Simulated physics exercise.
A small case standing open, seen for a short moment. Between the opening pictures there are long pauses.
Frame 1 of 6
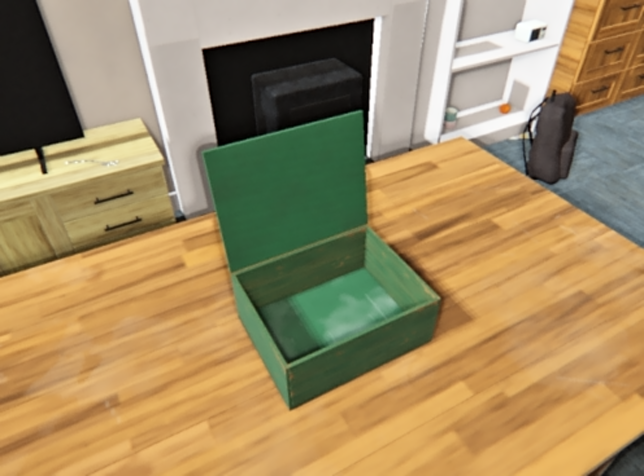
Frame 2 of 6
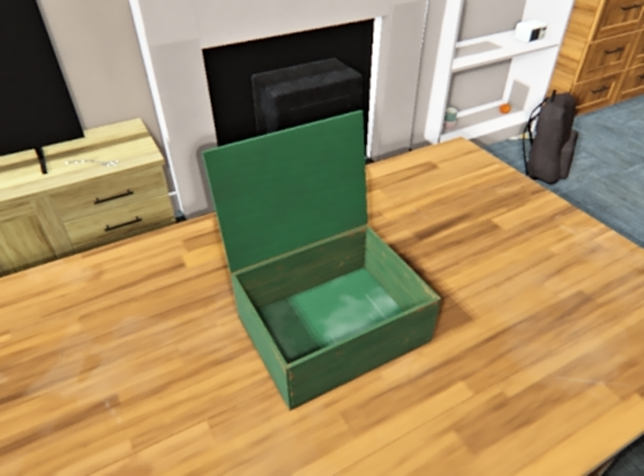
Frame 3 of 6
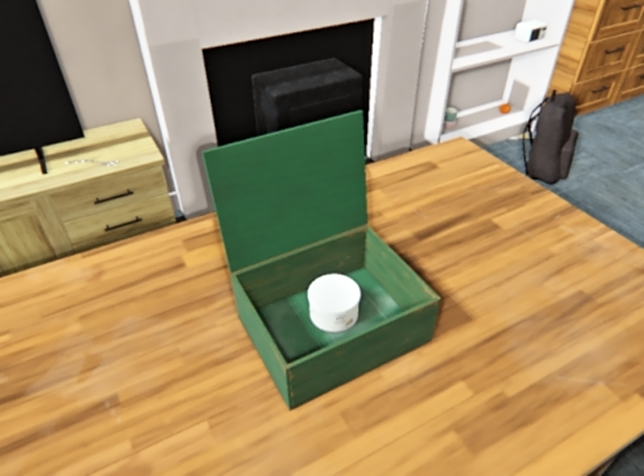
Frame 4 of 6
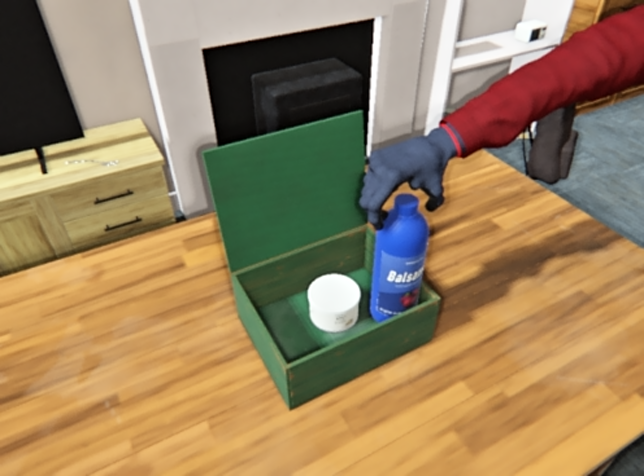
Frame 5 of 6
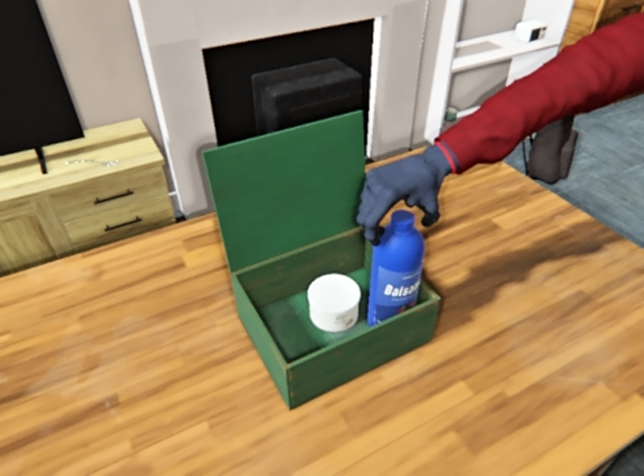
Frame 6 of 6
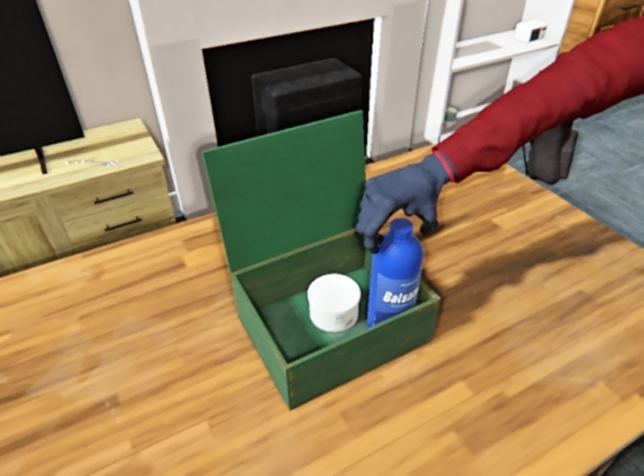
A white tub appears in an open green box, then a gloved hand lowers a blue bottle in.
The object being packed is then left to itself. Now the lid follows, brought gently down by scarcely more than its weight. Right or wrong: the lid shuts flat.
Wrong, the lid stays open.
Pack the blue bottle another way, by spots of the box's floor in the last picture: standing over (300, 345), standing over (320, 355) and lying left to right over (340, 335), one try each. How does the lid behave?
In order, the lid gets blocked, then gets blocked, then fits down.
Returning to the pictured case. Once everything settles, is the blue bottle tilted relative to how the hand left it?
After all that, it keeps its set angle.
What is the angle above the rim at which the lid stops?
Close to 45 degrees.
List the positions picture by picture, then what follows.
In the first frame, the last thing is not in view yet.
In the second frame, the last thing is not in view yet.
In the third frame, the last thing is not in view yet; white tub (334, 304).
The fourth frame shows still above its spot; blue bottle (399, 260); white tub (334, 304).
The fifth frame shows still above its spot; blue bottle (396, 274); white tub (334, 304).
The sixth frame shows put in, still held; blue bottle (395, 281); white tub (334, 304).
Then, 1.20 s past the last view, lid starting down.
Then, 1.70 s past the last view, lid 50° above the rim.
Then, 3.60 s past the last view, lid 43° above the rim.
Finally, lid 44° above the rim; both still in place. Final places as the last picture's camera would see them, blue bottle near (393, 279).
